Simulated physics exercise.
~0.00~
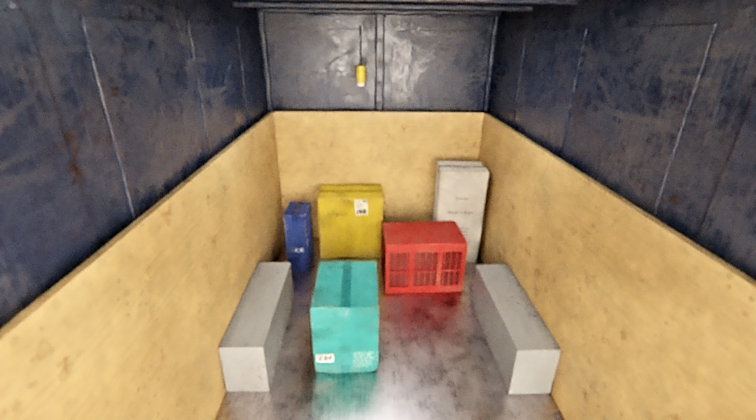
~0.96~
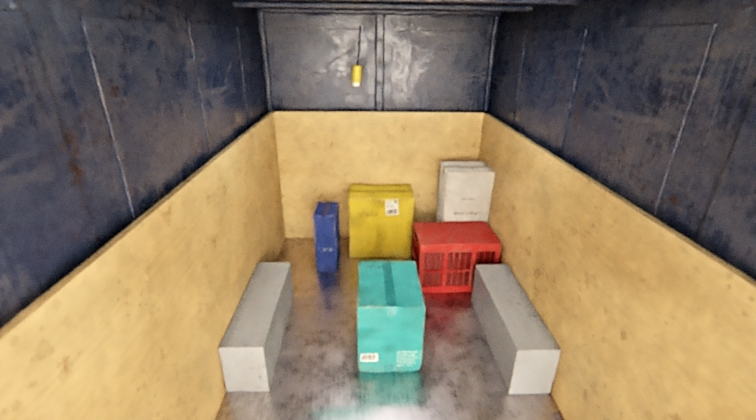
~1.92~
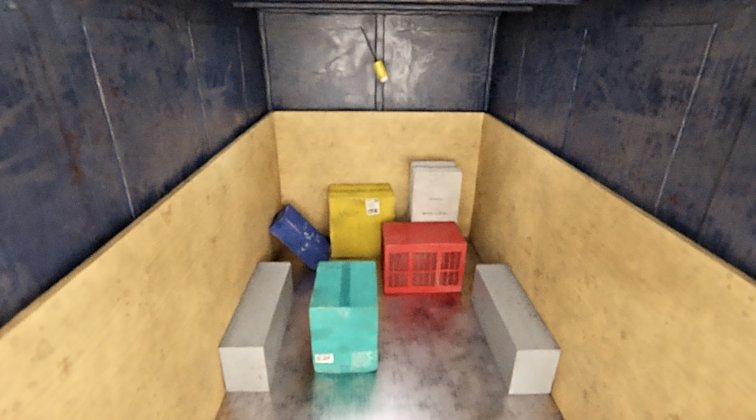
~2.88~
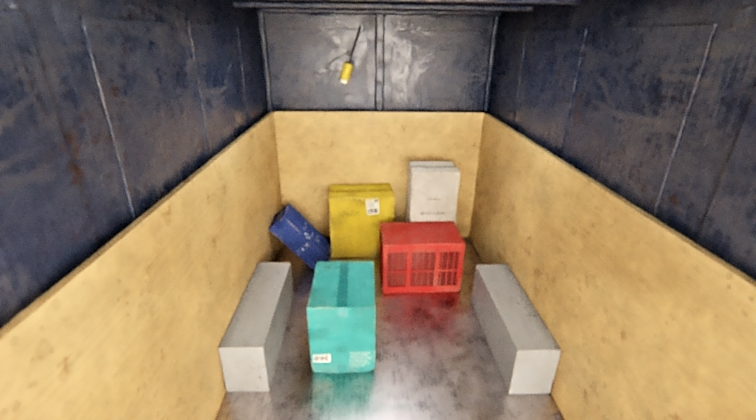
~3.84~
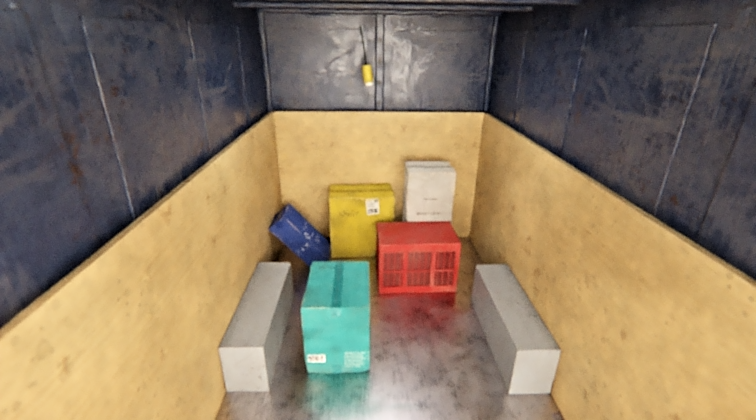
Boxes and a red crate sliding right then left in a van's load bay, the blue box ending tilted at the left.
